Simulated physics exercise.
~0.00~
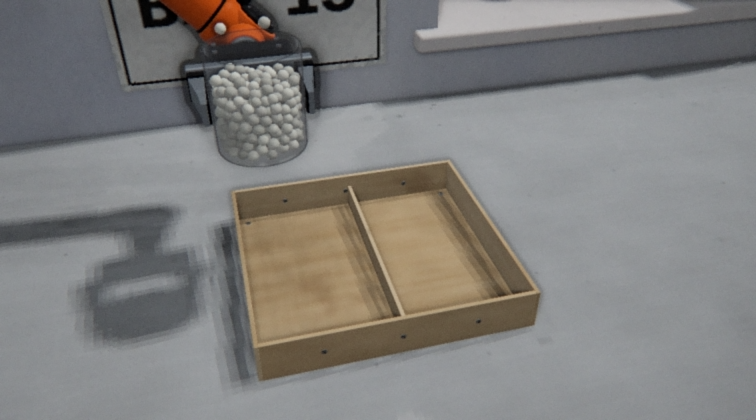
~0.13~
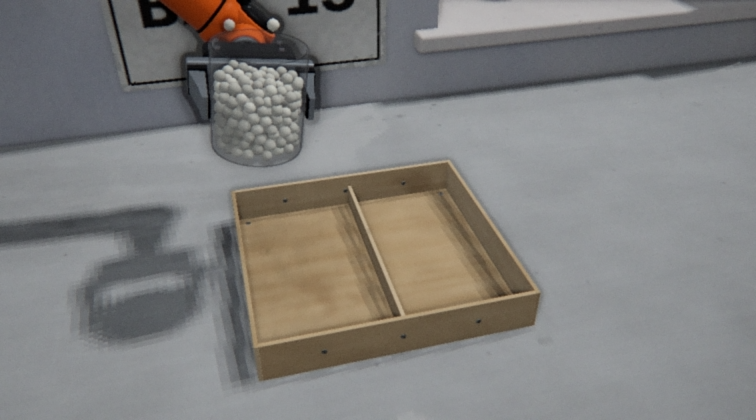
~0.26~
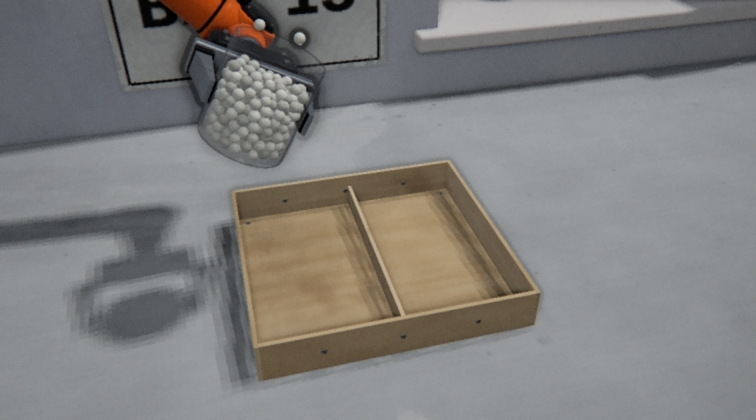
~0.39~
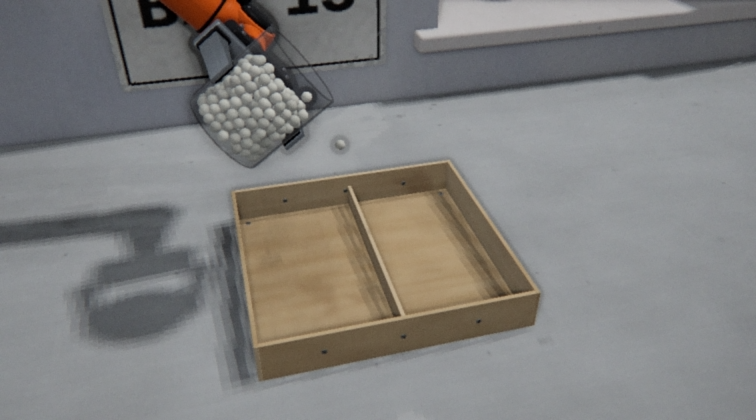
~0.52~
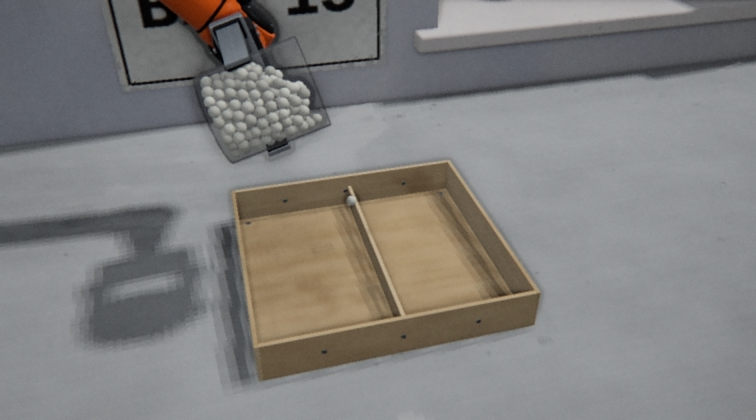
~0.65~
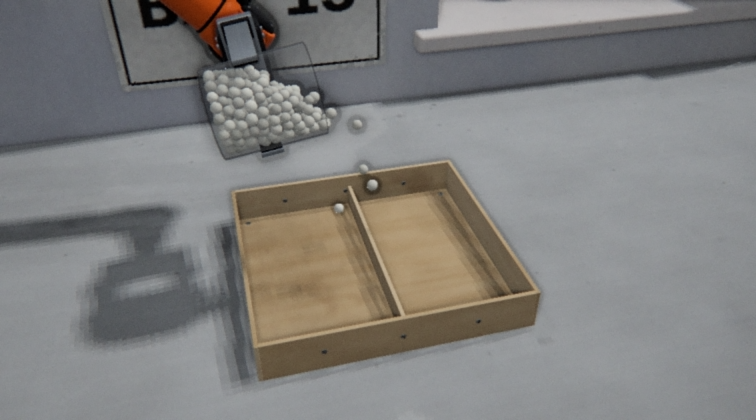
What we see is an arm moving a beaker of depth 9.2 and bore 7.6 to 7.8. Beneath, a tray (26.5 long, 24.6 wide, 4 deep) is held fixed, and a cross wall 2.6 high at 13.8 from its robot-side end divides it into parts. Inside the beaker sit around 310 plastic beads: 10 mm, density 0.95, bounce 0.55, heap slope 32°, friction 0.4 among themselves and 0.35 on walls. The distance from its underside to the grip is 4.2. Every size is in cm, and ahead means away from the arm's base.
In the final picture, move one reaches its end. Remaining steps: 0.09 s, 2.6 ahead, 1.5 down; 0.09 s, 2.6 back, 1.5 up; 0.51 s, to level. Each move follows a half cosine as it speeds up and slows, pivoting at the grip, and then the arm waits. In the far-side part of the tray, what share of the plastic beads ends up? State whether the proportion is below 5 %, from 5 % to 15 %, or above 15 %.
The proportion is above 15 %.
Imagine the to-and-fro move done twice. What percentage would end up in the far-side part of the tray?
30 per cent.
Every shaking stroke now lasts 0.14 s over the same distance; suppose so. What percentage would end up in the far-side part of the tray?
In that case some 10 per cent.
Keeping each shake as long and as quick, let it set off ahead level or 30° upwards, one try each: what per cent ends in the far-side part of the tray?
35 and 50 %.
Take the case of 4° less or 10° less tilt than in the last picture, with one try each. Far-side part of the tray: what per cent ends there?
About 15 per cent for the first try and 10 per cent for the second.
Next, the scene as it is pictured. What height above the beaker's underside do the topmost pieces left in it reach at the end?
I'd say close to 7.5 cm.
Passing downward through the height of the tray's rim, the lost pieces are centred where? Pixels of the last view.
About at (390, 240).
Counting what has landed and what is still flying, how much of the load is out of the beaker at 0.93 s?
Roughly 25 per cent by then.
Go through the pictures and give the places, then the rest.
In the first frame, beaker middle at (258, 99), level; upper third of the load around (256, 88), from x 215 to 300, top at y 25; 311 in the beaker.
In the second frame, beaker middle at (258, 99), tilted 8° forward; upper third of the load around (256, 87), from x 220 to 300, top at y 25.
In the third frame, beaker middle at (260, 100), tilted 28° forward; upper third of the load around (253, 88), from x 210 to 305, top at y 25; 310 in the beaker, 1 in flight or on a rim.
In the fourth frame, beaker middle at (262, 101), tilted 53° forward; upper third of the load around (251, 88), from x 205 to 340, top at y 60; 310 in the beaker, 1 in flight or on a rim.
In the fifth frame, beaker middle at (262, 102), tilted 73° forward; upper third of the load around (246, 88), from x 205 to 350, top at y 70; 310 in the beaker, 1 in the robot-side part.
In the sixth frame, beaker middle at (263, 102), tilted 81° forward; upper third of the load around (240, 93), from x 210 to 370, top at y 70; 307 in the beaker, 1 in the robot-side part, 3 in flight or on a rim.
By 0.93 s, tilted 74° forward, highest piece 22 above the table; 233 in the beaker, 21 in the far-side part, 4 in the robot-side part, 53 in flight or on a rim.
By 1.20 s, tilted 14° forward, highest piece 25 above the table; 223 in the beaker, 61 in the far-side part, 24 in the robot-side part, 1 on the table or floor, 2 in flight or on a rim.
By 1.54 s, level, highest piece 25 above the table; 223 in the beaker, 62 in the far-side part, 24 in the robot-side part, 2 on the table or floor.
By 2.59 s, level, highest piece 25 above the table; 223 in the beaker, 62 in the far-side part, 24 in the robot-side part, 2 on the table or floor.
Final count, 223 in the beaker, 62 in the far-side part, 24 in the robot-side part, 2 on the table or floor. That is 20 % in the far-side part of the tray.
